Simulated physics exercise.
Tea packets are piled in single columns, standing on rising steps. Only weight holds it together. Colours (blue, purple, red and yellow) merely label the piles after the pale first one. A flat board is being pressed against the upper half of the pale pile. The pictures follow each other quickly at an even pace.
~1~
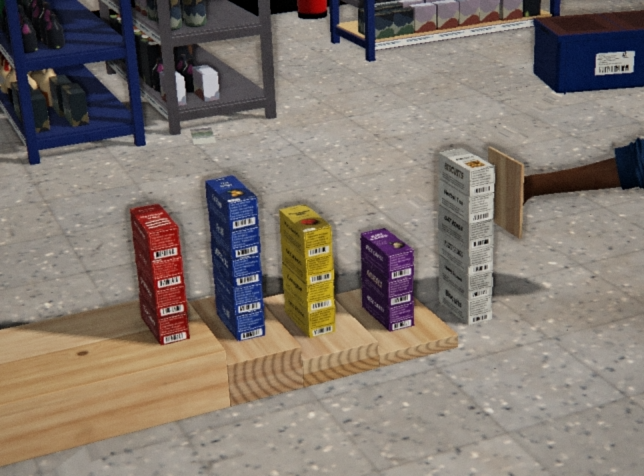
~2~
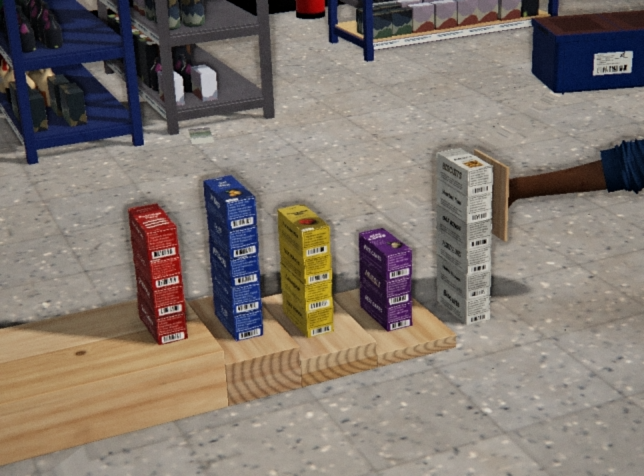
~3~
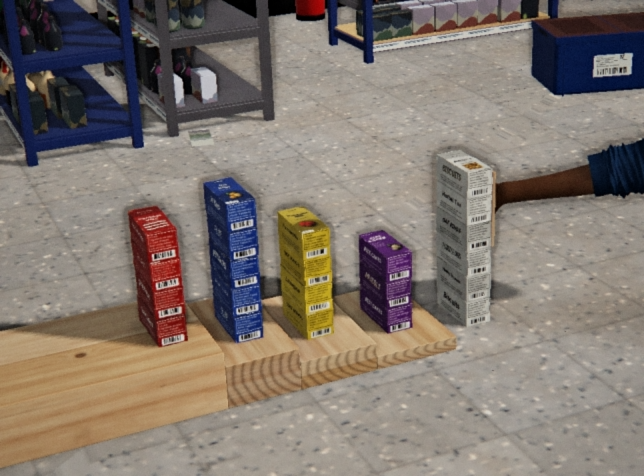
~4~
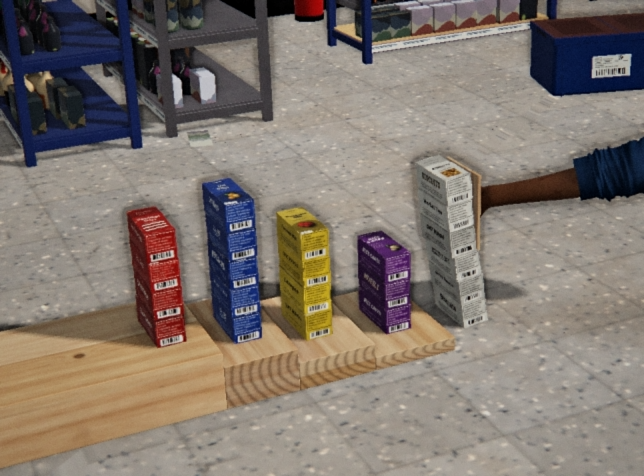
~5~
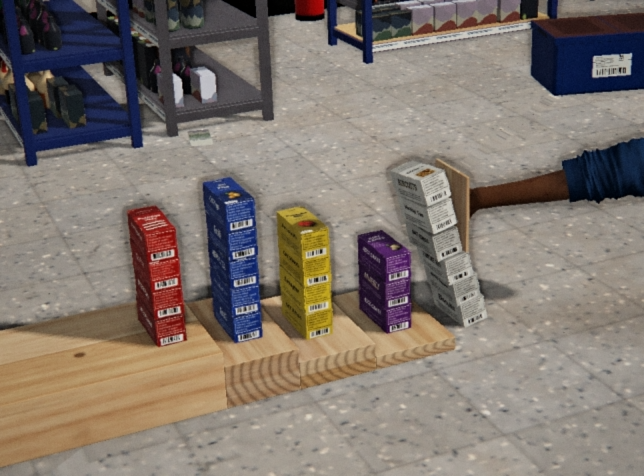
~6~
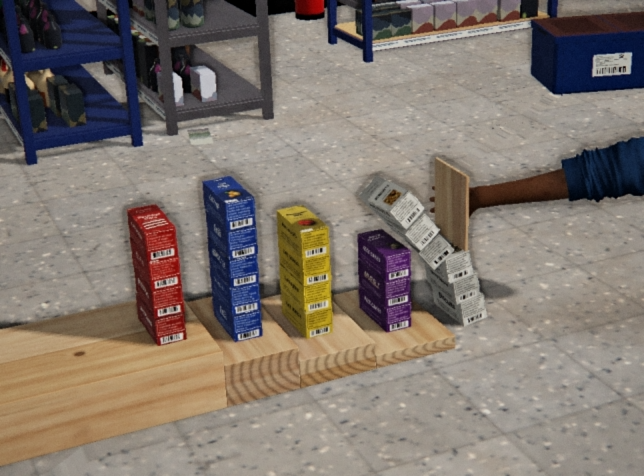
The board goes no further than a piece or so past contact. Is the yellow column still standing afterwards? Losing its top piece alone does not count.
That pile is left standing.
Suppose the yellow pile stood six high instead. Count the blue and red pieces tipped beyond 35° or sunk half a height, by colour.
Pile by pile, blue 0, red 0.
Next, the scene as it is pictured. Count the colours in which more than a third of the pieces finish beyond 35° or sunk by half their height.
The count is 0.
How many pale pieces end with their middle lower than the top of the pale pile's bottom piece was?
1 of them.
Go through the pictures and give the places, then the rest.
In the first frame (places mark the middle of the side facing us), board (522, 192) not yet touching; top yellow packet (304, 217); top red packet (165, 244); the rest undisturbed.
In the second frame, board (507, 195) not yet touching; top yellow packet (303, 217).
In the third frame, board (494, 199) pushing; top yellow packet (303, 219).
In the fourth frame, board (479, 203) pushing, top of the pale pile leaning a little; top yellow packet (301, 220); the rest undisturbed.
In the fifth frame, board (468, 205) pushing, top of the pale pile leaning clearly; top yellow packet (302, 219); the rest undisturbed.
In the sixth frame, board (467, 204) stopped, top of the pale pile leaning well over; top yellow packet (302, 218); top blue packet (241, 214); the rest undisturbed.
Soon after the last picture, 3 of the pale pile down; none of the 4 yellow packets down (0 of 16 in all colours); top yellow packet unmoved; top purple packet shifted a little.
A little later, 3 of the pale pile down; none of the 4 yellow packets down (0 of 16 in all colours); top yellow packet shifted a little; top purple packet shifted a little.
At rest, 3 of the pale pile down; none of the 4 yellow packets down (0 of 16 in all colours); top yellow packet unmoved; top purple packet shifted a little. As the last picture would show them, middles, top yellow packet near (302, 232), top purple packet near (381, 255).
